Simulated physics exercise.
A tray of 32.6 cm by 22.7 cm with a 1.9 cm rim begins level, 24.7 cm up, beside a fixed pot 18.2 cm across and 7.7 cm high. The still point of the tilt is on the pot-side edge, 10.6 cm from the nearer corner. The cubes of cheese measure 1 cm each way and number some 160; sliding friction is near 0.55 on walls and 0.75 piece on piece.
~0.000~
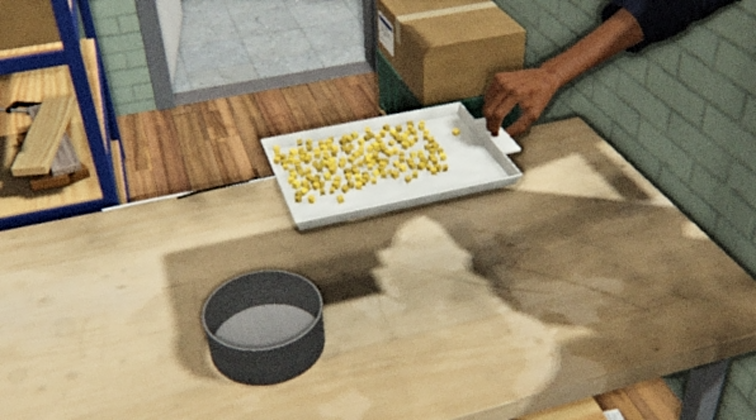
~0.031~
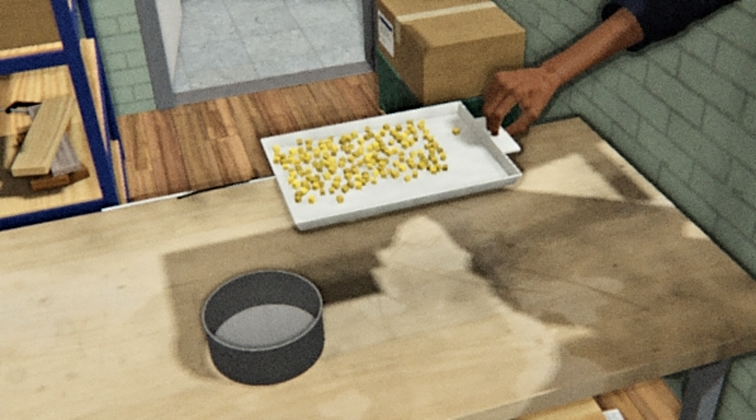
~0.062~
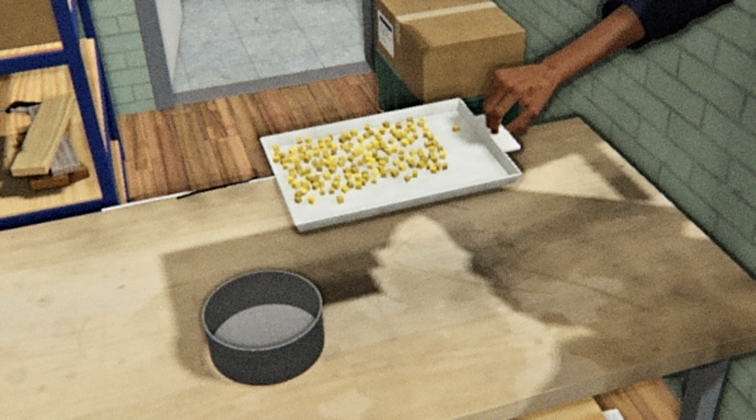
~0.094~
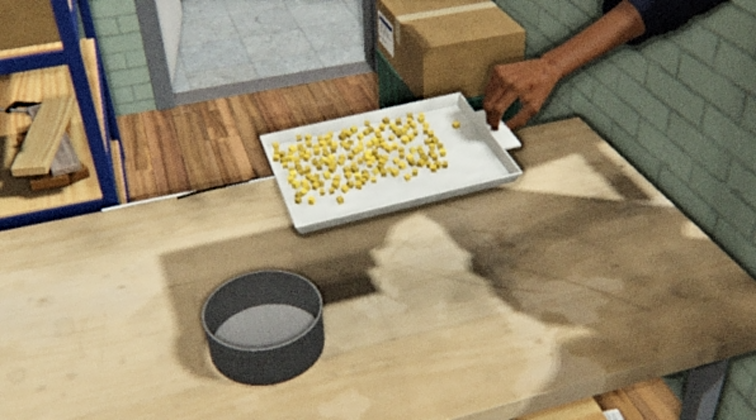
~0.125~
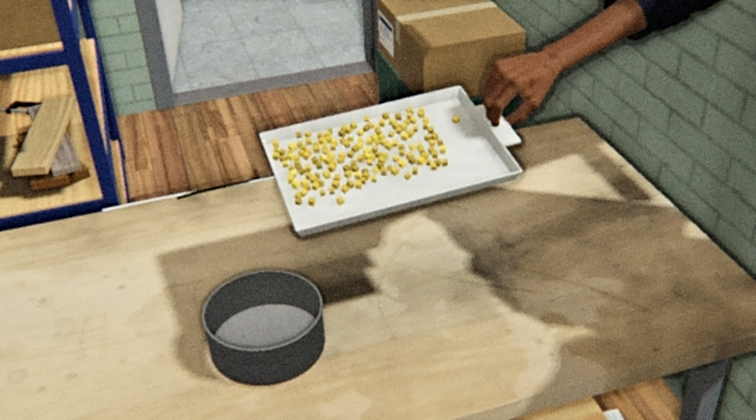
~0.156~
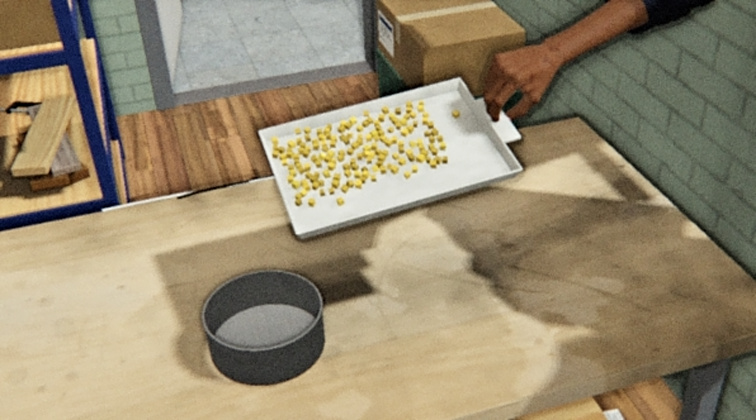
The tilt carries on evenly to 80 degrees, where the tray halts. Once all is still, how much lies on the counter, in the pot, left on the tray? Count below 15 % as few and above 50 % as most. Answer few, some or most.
Counter most, pot some, tray few.
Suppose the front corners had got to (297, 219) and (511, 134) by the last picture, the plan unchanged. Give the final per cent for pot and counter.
Pot 30, counter 60.
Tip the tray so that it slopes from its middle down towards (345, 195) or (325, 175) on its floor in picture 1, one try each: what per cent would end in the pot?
About 75 and 30 per cent.
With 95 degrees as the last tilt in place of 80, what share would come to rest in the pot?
In that case some 25 per cent.
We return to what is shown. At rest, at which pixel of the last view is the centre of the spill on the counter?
Near (339, 377).
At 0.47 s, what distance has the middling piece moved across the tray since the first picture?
Roughly 2 cm.
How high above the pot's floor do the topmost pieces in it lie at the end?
Some 1.0 cm.
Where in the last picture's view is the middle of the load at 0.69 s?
Near (337, 230).
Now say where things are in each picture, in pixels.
The first frame shows tray tilt 0 degrees, front corners at (300, 219) and (515, 173); middle of the pieces at (351, 160); pot at (263, 308).
The second frame shows tray tilt 0 degrees, front corners at (300, 219) and (515, 173); middle of the pieces at (351, 160).
The third frame shows tray tilt 2 degrees, front corners at (300, 220) and (515, 172); middle of the pieces at (351, 159).
The fourth frame shows tray tilt 4 degrees, front corners at (300, 223) and (515, 171), lowest corner left front; middle of the pieces at (351, 157).
The fifth frame shows tray tilt 7 degrees, front corners at (300, 226) and (516, 169), lowest corner left front; middle of the pieces at (351, 155).
The sixth frame shows tray tilt 10 degrees, front corners at (300, 229) and (516, 168), lowest corner left front; middle of the pieces at (350, 152); pot at (263, 308). The tray's pace is about 110 degrees a second.
After 0.47 s, tilt 44 degrees; the tray holds 100 %, the pot 0 %.
Then, at 0.69 s, tilt 68 degrees; the tray holds 90 %, the pot 0 %.
Then, at 1.01 s, tilt 80 degrees; the tray holds 10 %, the pot 25 %.
By 2.2 s all is still; counter 70 %, pot 30 %, tray 0 %.
